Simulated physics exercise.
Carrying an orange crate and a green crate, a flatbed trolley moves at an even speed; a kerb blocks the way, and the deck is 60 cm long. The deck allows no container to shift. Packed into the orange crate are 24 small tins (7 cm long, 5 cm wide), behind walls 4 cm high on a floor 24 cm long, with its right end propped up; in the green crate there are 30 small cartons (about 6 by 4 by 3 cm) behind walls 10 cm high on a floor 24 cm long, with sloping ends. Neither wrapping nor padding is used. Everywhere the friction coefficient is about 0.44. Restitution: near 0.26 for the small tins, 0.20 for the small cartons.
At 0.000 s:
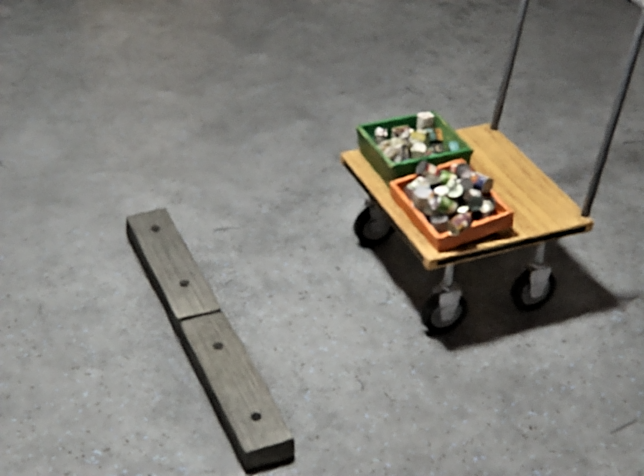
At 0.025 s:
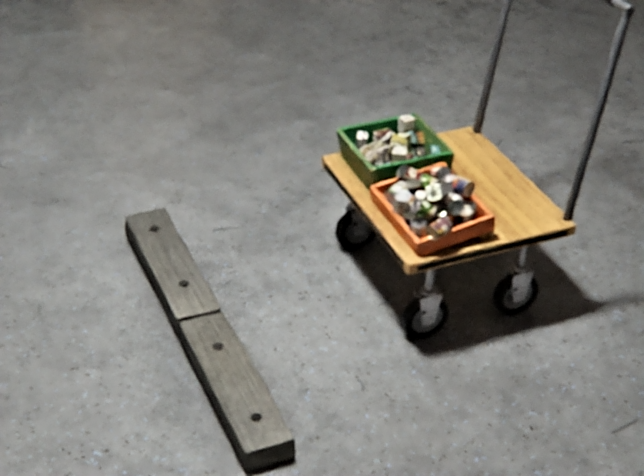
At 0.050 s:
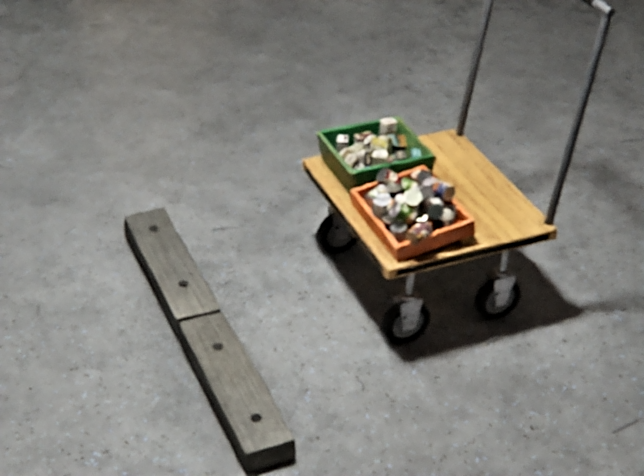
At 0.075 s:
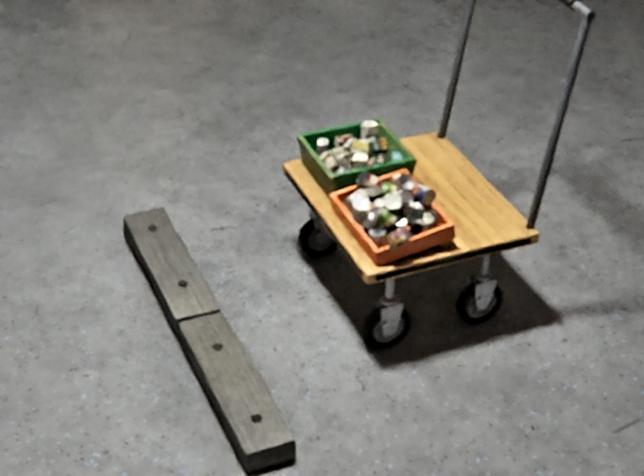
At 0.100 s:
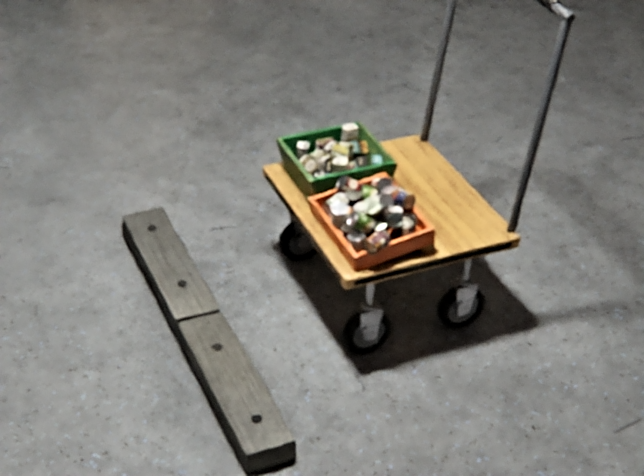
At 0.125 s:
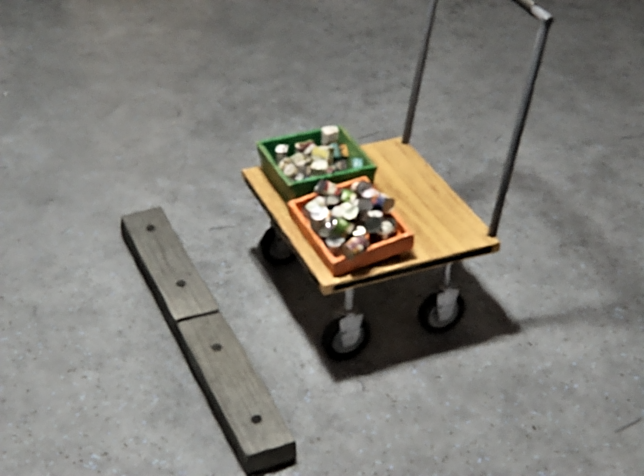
On a bare grey concrete floor, seen from above at an angle, a dark wooden kerb in two sections lies at the left. To its right stands a wooden-decked trolley with black wheels and a grey metal handle, carrying a green crate behind an orange one, both filled with small items. The trolley rolls steadily left towards the kerb, its load staying in place, while the camera shifts very slightly.
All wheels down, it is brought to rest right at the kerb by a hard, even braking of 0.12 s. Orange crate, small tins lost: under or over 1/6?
Over 1/6.
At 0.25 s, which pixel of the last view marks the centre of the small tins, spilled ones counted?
The middle is around (259, 240).
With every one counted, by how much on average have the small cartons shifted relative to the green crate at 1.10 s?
I'd put it at close to 6 cm toward the left.
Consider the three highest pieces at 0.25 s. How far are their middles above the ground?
On average roughly 50 centimetres up.
After 0.15 s, it begins to slow.
After 0.25 s, 3 of 24 out of the orange crate and 0 of 30 out of the green crate.
After 0.37 s, 10 of 24 out of the orange crate and 2 of 30 out of the green crate.
After 0.60 s, 10 of 24 out of the orange crate and 2 of 30 out of the green crate.
Final count (at 1.10 s), 10 of 24 out of the orange crate and 2 of 30 out of the green crate. Asked share, 10 of 24, 42 per cent.
